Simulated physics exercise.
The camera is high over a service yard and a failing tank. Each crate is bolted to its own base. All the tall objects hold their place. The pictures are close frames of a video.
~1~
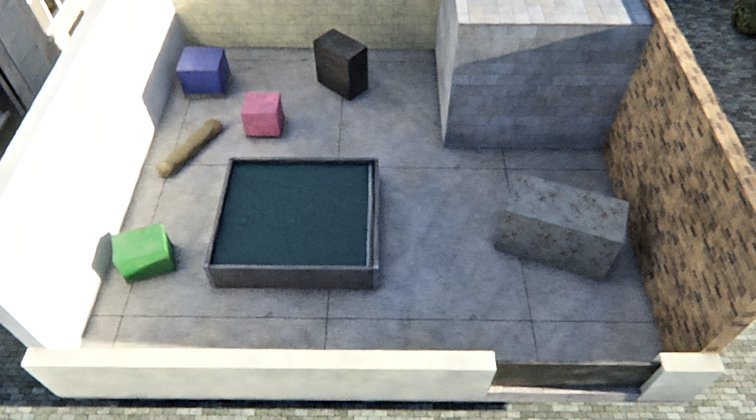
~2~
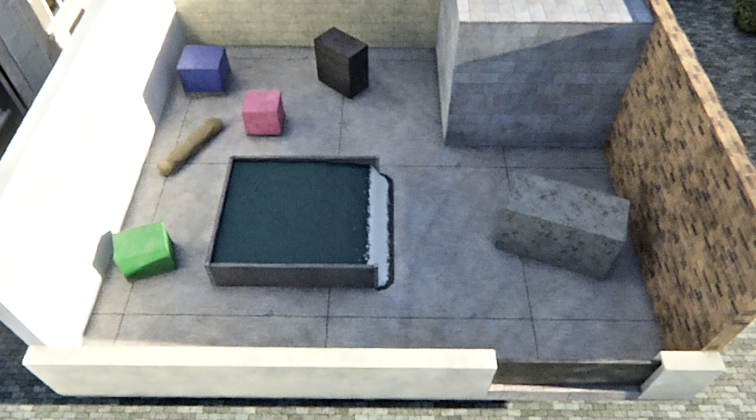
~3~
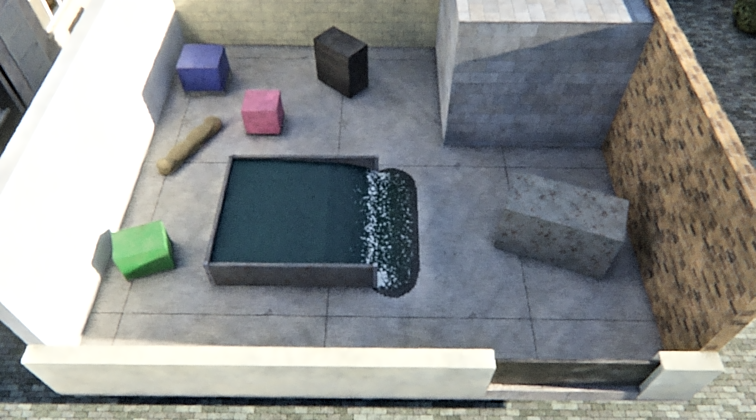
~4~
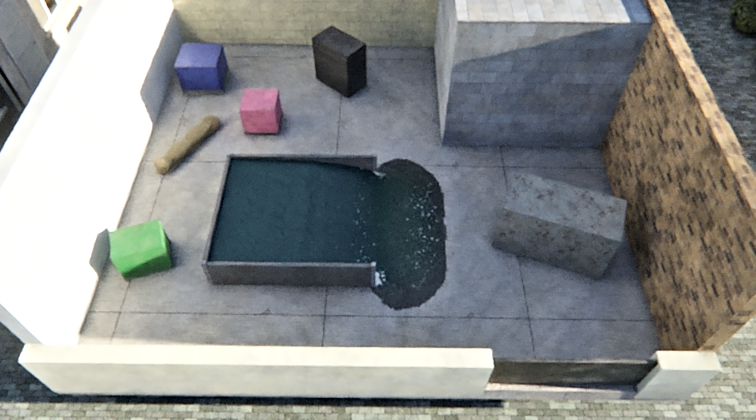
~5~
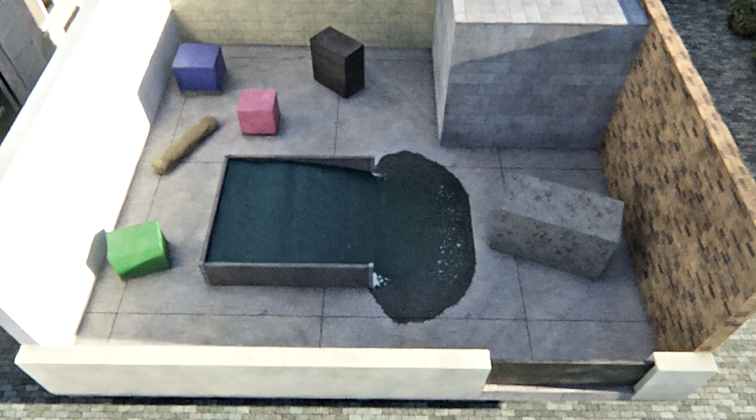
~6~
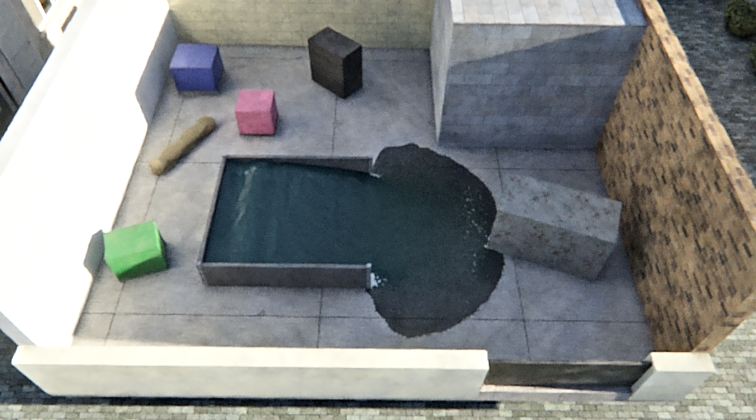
In a walled yard, a square tank's right side opens and dark water pours out, spreading across paving to a grey block.
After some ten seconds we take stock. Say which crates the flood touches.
One by one: The blue crate escapes dry; the pink crate is wetted; the green crate is wetted.
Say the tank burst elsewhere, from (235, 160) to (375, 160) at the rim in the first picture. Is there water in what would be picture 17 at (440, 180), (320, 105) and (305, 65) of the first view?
In turn: Not flooded, wet, flooded.
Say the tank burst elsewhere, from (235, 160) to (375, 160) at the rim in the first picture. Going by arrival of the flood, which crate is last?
The green one.
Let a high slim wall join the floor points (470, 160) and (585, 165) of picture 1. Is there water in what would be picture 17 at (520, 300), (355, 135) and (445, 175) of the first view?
In that order: Wet, dry, awash.
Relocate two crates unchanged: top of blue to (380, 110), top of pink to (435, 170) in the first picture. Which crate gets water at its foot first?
It is the one in pink.
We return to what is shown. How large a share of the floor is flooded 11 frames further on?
I make it 35 per cent.
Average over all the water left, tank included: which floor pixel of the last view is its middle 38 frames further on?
I would point to (496, 246).
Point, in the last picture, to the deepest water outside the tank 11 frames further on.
Around (596, 158).
A moment on, water covers 25 % of the floor; the blue crate not reached, the pink crate not reached, the green crate not reached.
Next, water covers 35 % of the floor; the blue crate not reached, the pink crate not reached, the green crate not reached.
Then, water covers 35 % of the floor; the blue crate not reached, the pink crate not reached, the green crate not reached.
Later, water covers 45 % of the floor; the blue crate not reached, the pink crate not reached, the green crate not reached.
In the end, water covers 80 % of the floor; the blue crate stayed above the water, the pink crate was topped, the green crate was topped.
